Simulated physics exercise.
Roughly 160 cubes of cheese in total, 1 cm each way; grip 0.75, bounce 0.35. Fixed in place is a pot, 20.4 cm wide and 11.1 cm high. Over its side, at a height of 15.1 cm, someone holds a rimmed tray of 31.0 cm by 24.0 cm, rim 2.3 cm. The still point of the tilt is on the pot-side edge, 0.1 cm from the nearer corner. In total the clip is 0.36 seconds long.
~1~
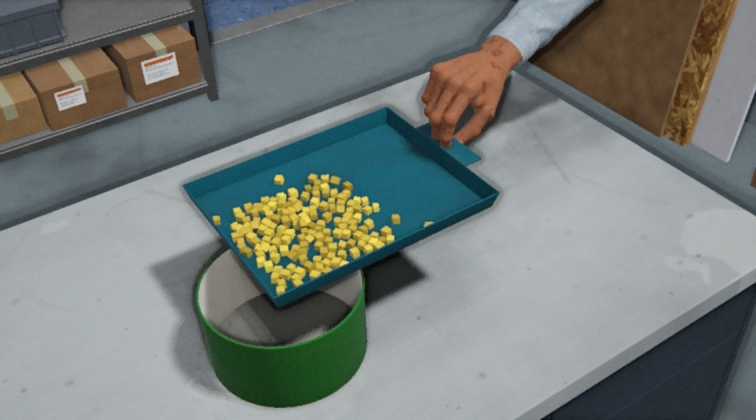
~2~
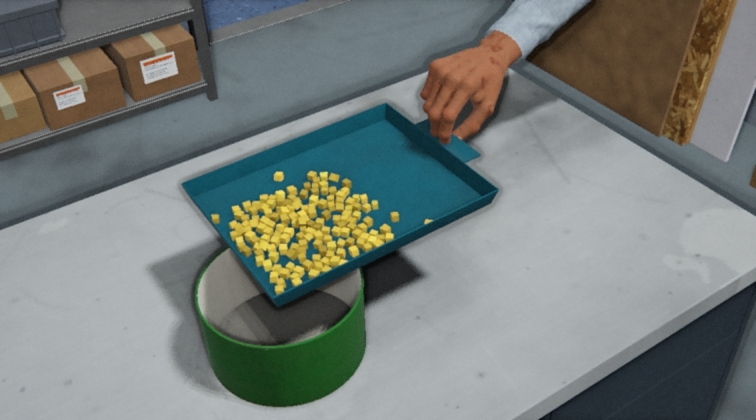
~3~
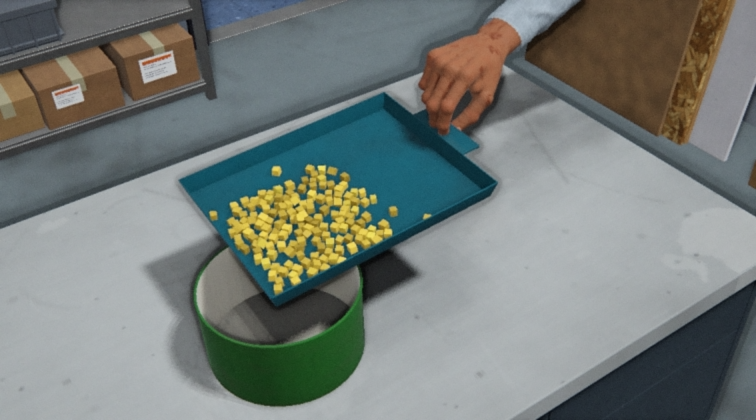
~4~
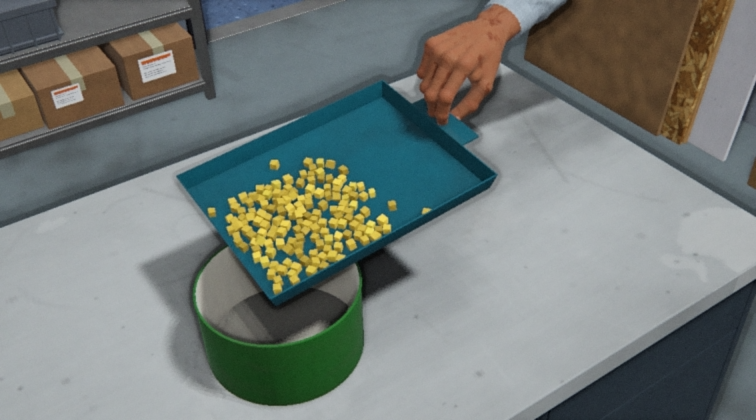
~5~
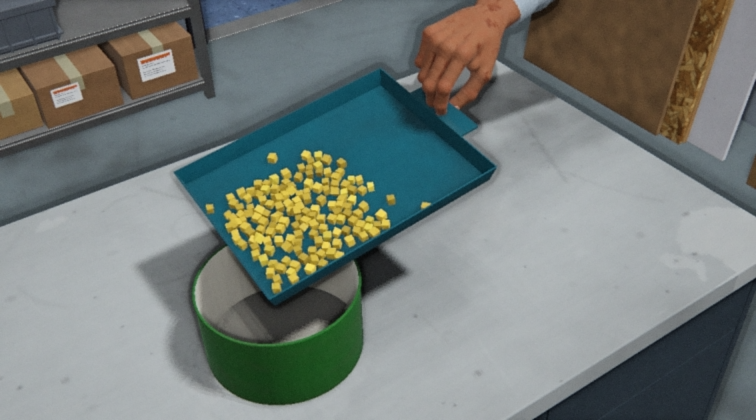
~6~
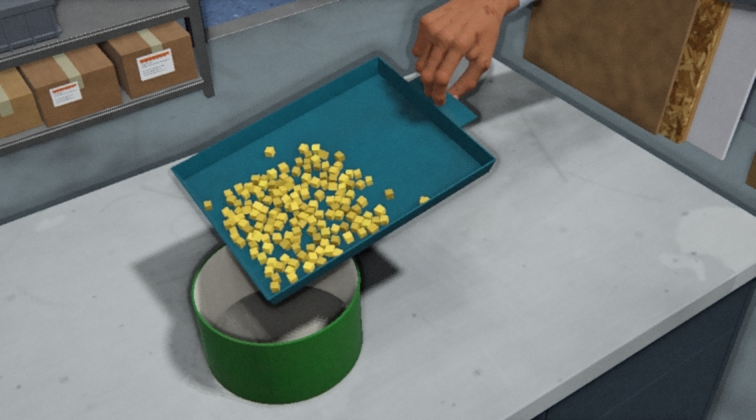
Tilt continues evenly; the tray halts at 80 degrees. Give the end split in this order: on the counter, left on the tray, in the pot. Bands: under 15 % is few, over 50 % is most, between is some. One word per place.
Counter: Most, tray: Few, pot: Few.
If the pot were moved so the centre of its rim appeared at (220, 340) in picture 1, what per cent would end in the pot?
With the pot there, close to 90 per cent.
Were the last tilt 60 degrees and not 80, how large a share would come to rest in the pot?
0 per cent.
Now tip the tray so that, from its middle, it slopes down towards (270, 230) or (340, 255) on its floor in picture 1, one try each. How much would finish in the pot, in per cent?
40 and 0 %.
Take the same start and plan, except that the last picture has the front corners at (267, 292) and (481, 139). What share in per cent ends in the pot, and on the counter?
Final per cent - pot 30, counter 30.
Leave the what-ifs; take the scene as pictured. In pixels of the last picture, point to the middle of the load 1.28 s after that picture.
Estimated load position: Around (257, 223).
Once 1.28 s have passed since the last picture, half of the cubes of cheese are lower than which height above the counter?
The halfway line is at about 24 cm.
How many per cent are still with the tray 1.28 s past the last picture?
I'd say close to 100 per cent.
Then, 0.77 s after the last picture, tilt 44 degrees; the tray holds 100 %, the pot 0 %.
Then, 1.28 s after the last picture, tilt 65 degrees; the tray holds 100 %, the pot 0 %.
Then, 1.86 s after the last picture, tilt 80 degrees; the tray holds 40 %, the pot 0 %.
In the end, counter 95 %, tray 5 %, pot 0 %.
